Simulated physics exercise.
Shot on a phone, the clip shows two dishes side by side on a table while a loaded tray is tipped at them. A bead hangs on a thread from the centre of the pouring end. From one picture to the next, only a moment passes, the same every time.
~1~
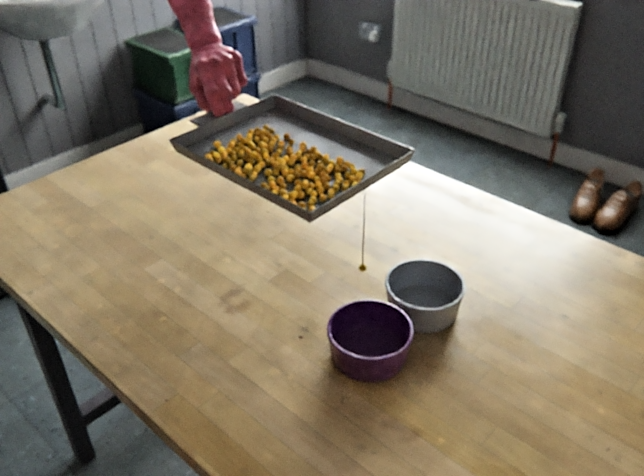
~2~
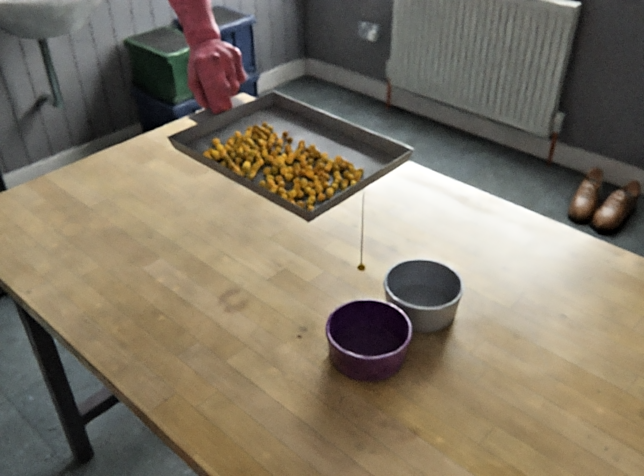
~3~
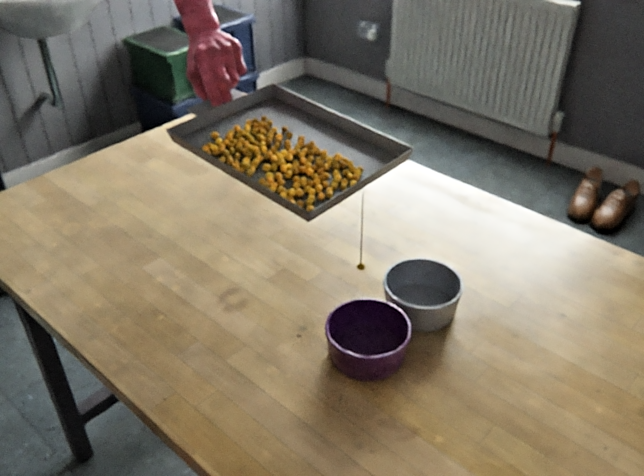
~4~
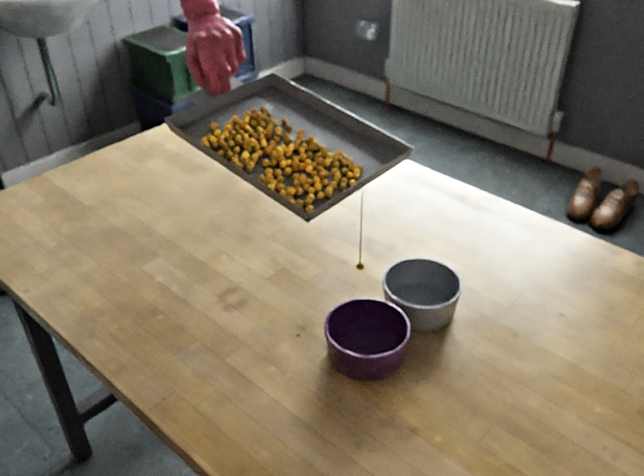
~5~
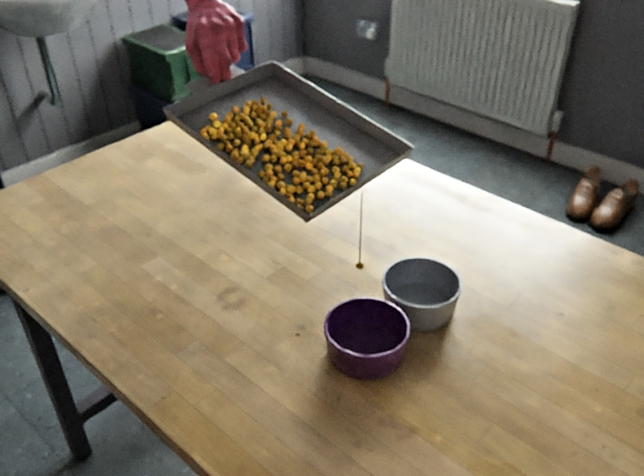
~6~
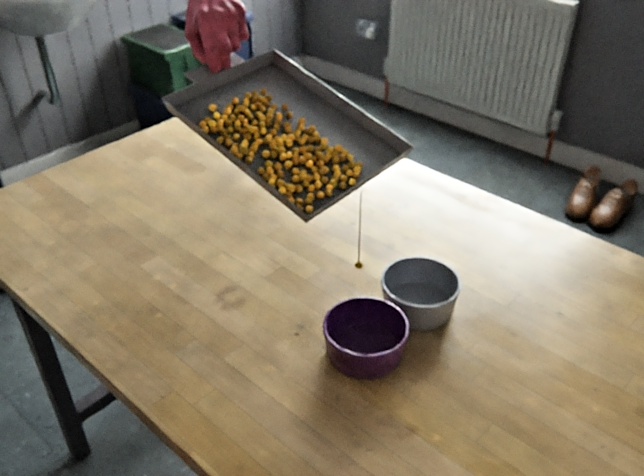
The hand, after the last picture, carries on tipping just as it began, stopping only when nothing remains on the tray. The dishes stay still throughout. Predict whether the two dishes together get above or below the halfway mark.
Above.
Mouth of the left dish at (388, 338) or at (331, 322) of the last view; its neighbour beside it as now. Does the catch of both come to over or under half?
Short of half and then the bulk of it.
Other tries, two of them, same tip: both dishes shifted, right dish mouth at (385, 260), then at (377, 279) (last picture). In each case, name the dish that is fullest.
First the left one, then the left one.
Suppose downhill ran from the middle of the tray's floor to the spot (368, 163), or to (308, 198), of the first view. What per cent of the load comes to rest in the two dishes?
In order: About 10, then 20 percent.
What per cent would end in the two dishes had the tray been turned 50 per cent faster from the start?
About 70 per cent.
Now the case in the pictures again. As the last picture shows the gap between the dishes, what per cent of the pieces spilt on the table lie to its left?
80 %, roughly.
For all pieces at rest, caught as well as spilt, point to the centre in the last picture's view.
Resting centre, last picture - approx. (364, 347).
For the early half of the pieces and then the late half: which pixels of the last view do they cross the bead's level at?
First half (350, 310); second half (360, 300).
Just after the last frame, tray tipped steeply; almost all on the tray; just a few in the air.
A moment on, tray tipped right over; roughly half on the tray; about a tenth in the left dish; just a few outside both; roughly a third in the air.
Further on, tray tipped past a quarter turn; roughly two thirds in the left dish; about a tenth in the right dish; roughly a quarter outside both.
When it is over, tray tipped past a quarter turn; roughly two thirds in the left dish; about a tenth in the right dish; roughly a quarter outside both.
